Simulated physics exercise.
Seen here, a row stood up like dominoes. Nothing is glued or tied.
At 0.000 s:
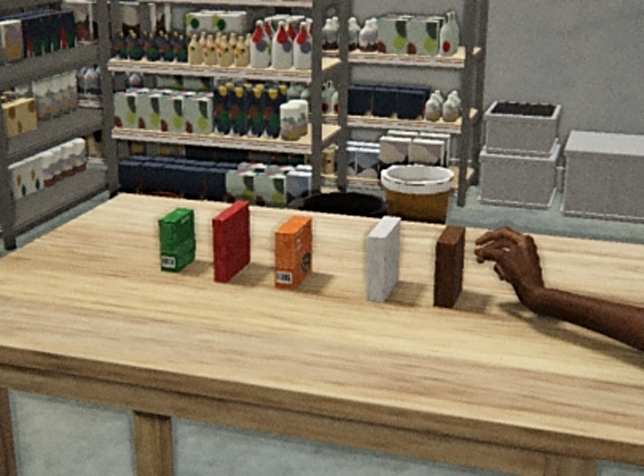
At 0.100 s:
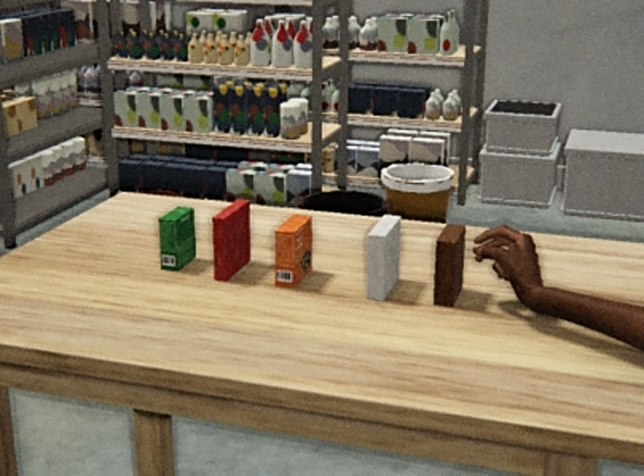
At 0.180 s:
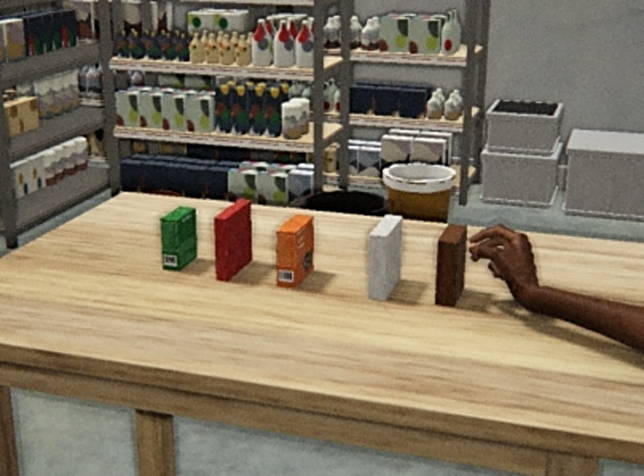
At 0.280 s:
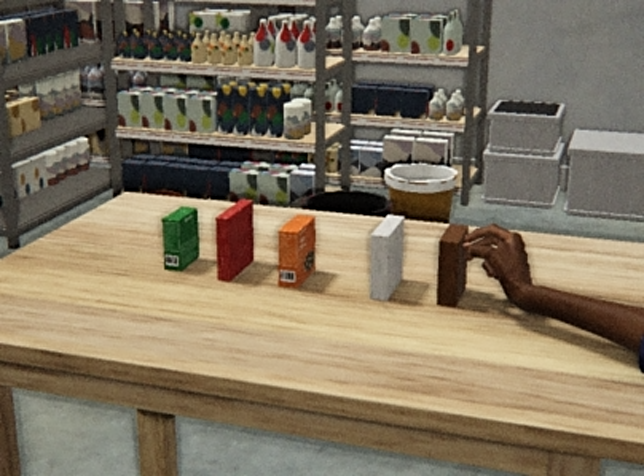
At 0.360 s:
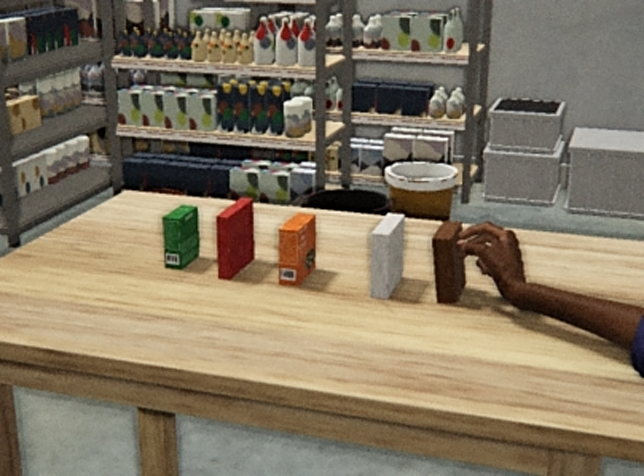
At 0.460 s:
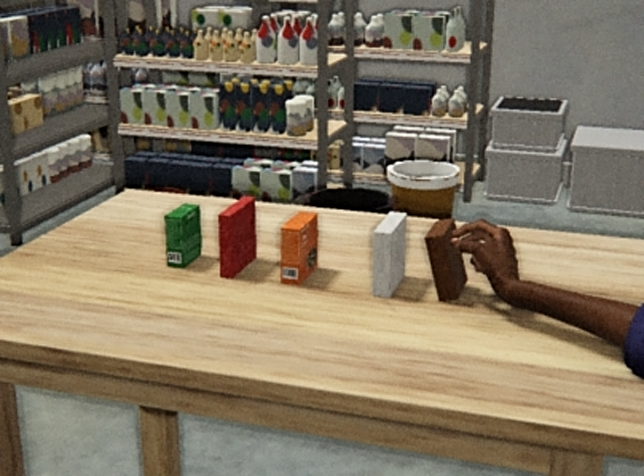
A hand reaches the brown block at the right of a standing row and tilts it left.
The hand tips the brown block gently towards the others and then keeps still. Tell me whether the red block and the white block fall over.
The red block stays upright and the white block tips over.
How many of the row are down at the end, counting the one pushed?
2 of them.
After 0.86 s, brown block 67° over; white block tipped 35° from how it was near (370, 253).
After 1.06 s, brown block 88° over; white block on its side near (342, 270).
At rest (2.3 s), tipped over on the table, white block; the other 2 in place. Seen from the same camera at the end, red block near (238, 236), white block near (341, 272).
